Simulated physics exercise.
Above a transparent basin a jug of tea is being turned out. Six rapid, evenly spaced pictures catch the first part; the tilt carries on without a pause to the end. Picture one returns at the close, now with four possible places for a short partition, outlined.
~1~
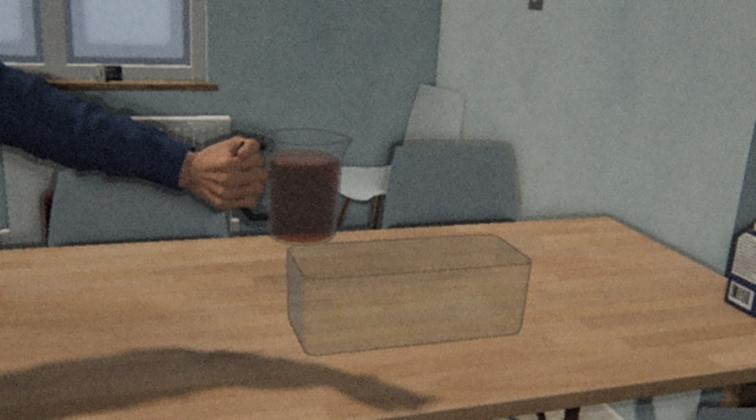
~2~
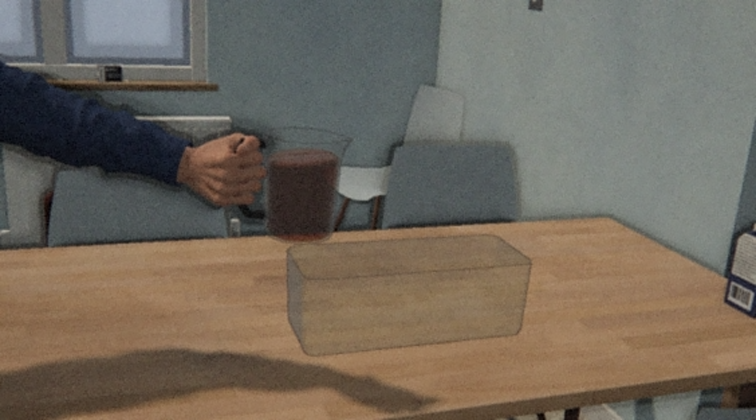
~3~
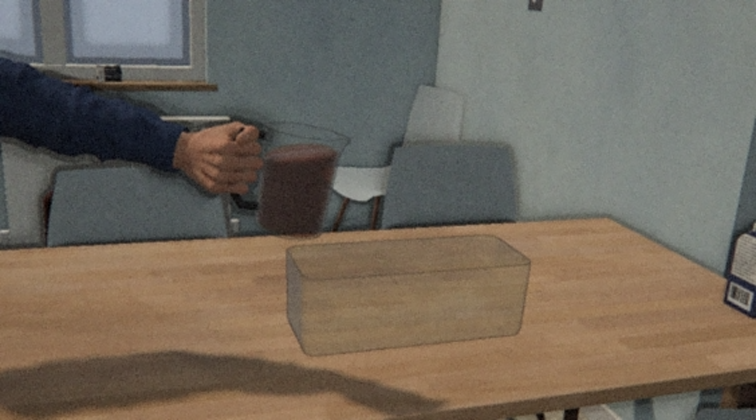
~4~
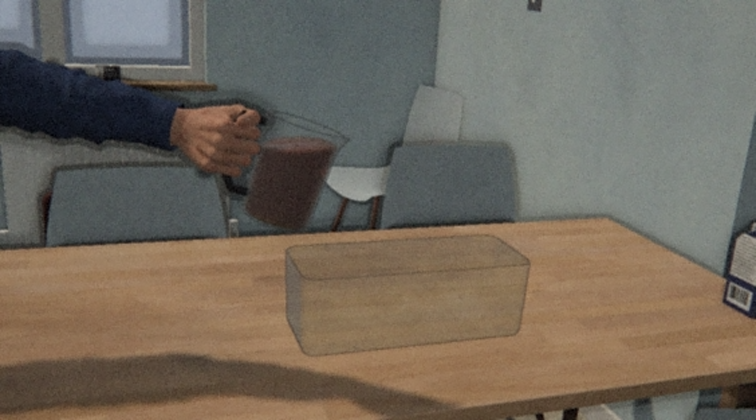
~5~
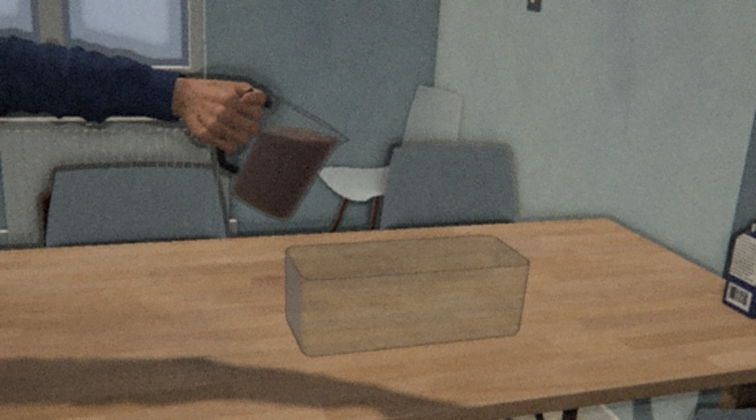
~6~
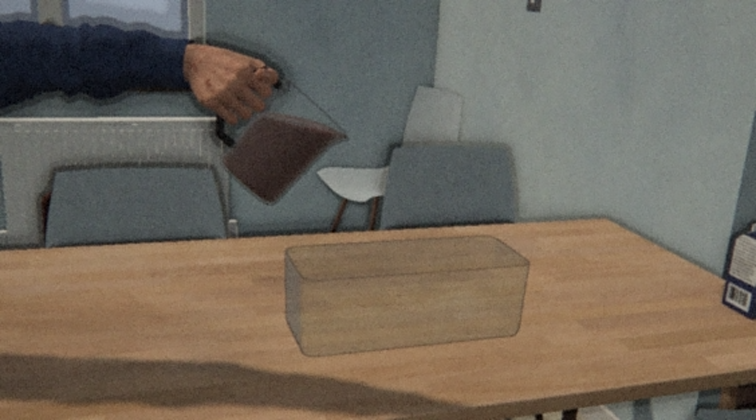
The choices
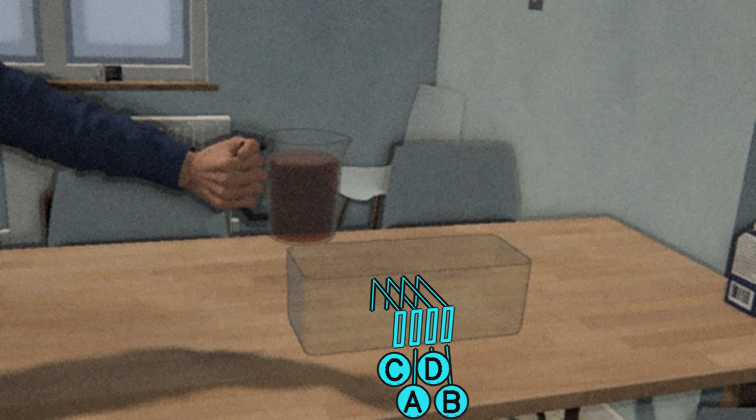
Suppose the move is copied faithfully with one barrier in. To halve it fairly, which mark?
B is best.
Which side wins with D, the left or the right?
The right side.
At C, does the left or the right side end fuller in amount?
More ends on the right.
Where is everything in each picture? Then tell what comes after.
Upright, lip at (351, 138); basin from (302, 354) to (519, 331); nothing has left yet.
Upright, lip at (351, 138); nothing has left yet.
Tipped about 8°, lip at (350, 139); nothing has left yet.
Tipped about 16°, lip at (349, 139); nothing has left yet.
Tipped about 28°, lip at (348, 139); nothing has left yet.
Tipped about 41°, lip at (347, 139); nothing has left yet.
On the marked copy, A at (415, 349); B at (446, 346); C at (399, 351); D at (431, 348).
With A, about 10 % ends left of the wall and 85 % right of it; 5 % is lost outside.
With B, about 56 % ends left of the wall and 41 % right of it; 3 % is lost outside.
With C, about 8 % ends left of the wall and 85 % right of it; 6 % is lost outside.
With D, about 22 % ends left of the wall and 73 % right of it; 5 % is lost outside.
